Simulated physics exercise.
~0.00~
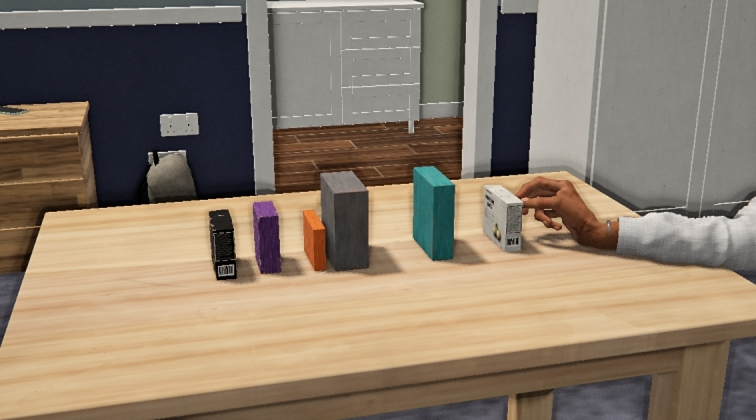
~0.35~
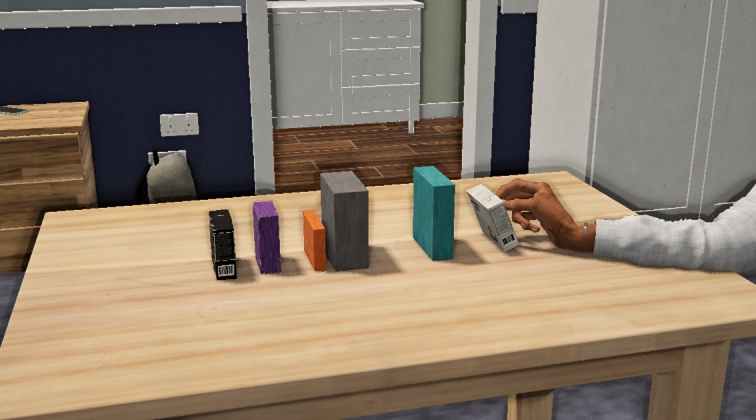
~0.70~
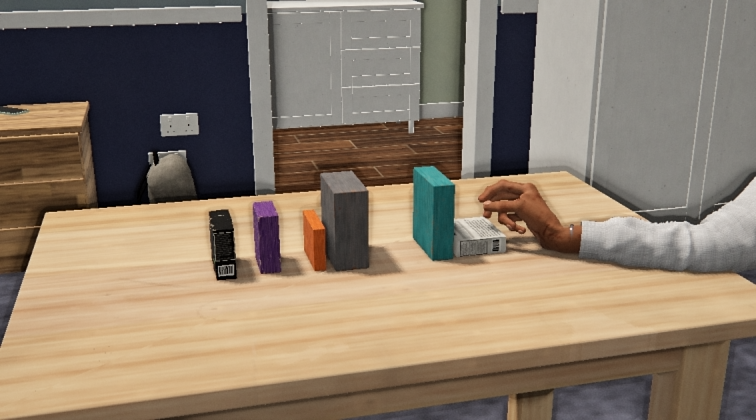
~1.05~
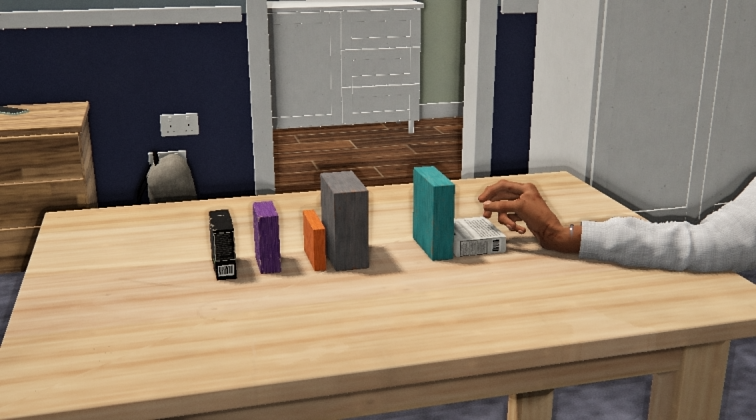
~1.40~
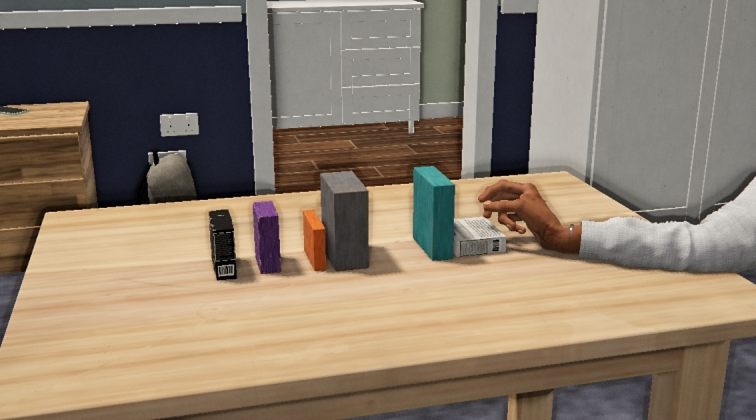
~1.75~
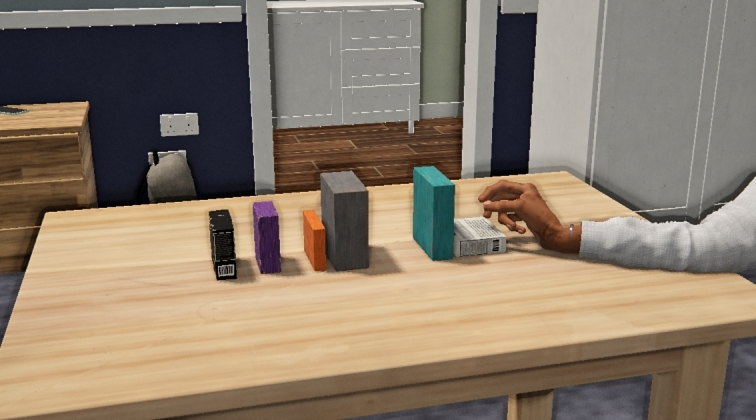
A hand tips the white packet over leftward beside the turquoise block, which stays standing.
